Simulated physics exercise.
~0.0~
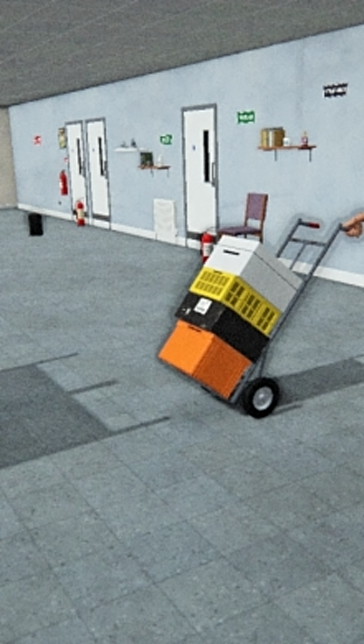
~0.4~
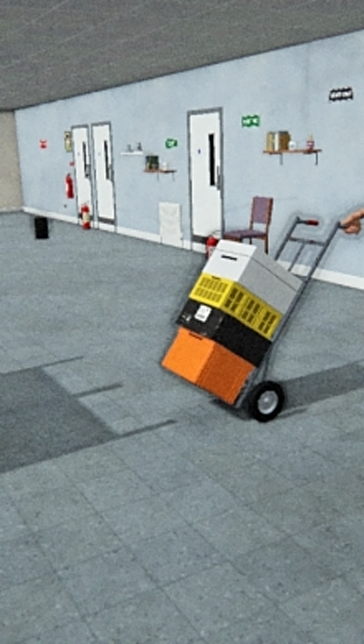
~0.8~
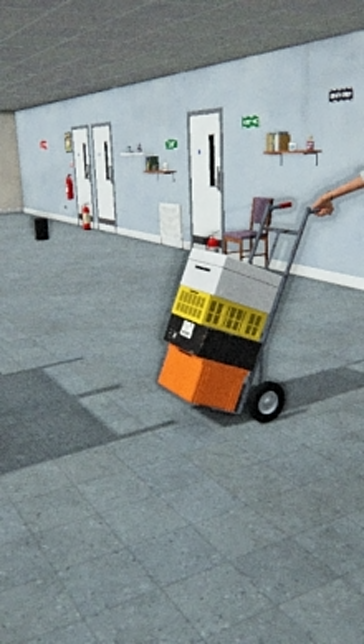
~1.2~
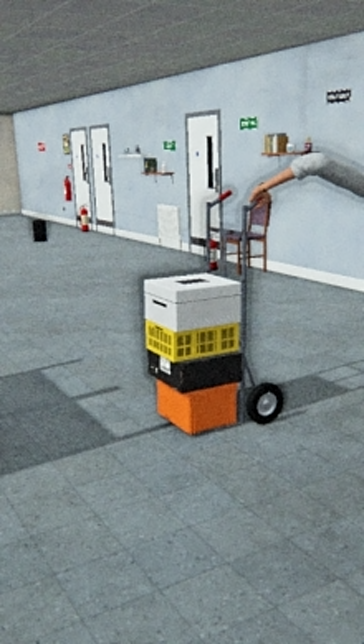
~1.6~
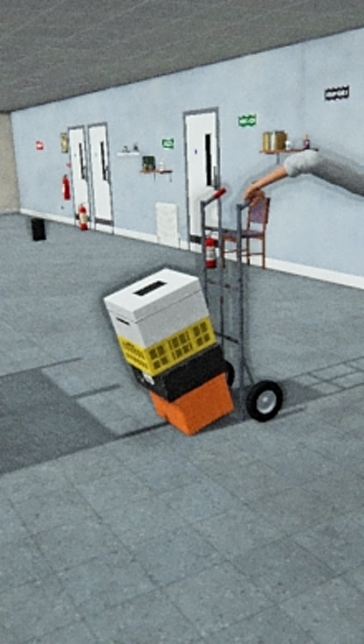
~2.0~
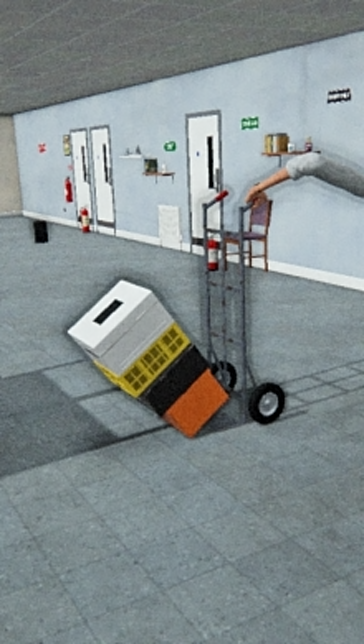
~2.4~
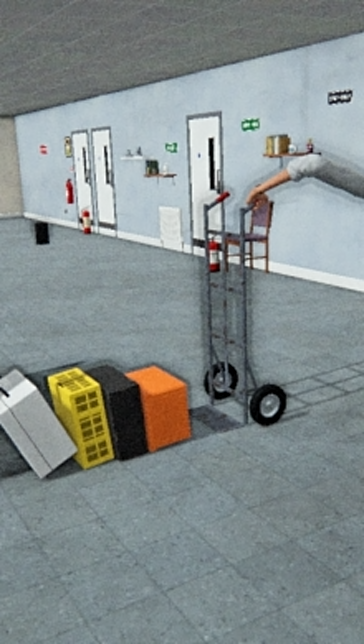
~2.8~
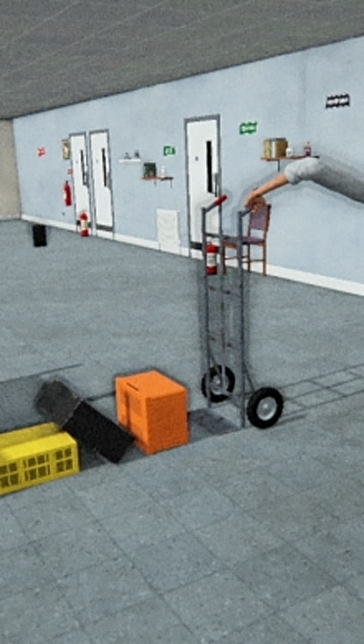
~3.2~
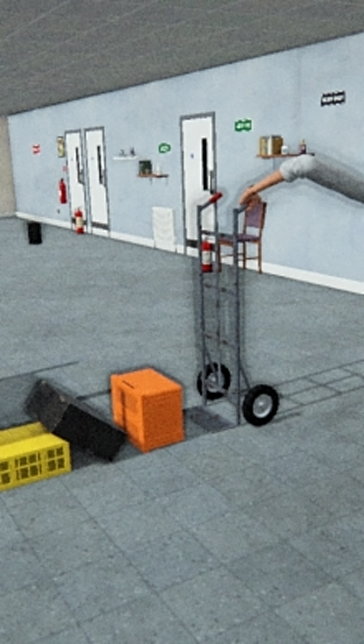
At the start, a hand holds a tilted sack truck stacked with an orange tote, a black parcel, a yellow crate and a white toolbox on top, in a room with pale blue walls. The hand swings the truck upright until its plate meets the floor. The truck stops, but the whole stack keeps tipping to the left, away from the frame. The load topples and spreads across the floor, the white toolbox sliding out of view. At the end, the orange tote lies on its side near the upright truck, with the black parcel and yellow crate fallen to its left.
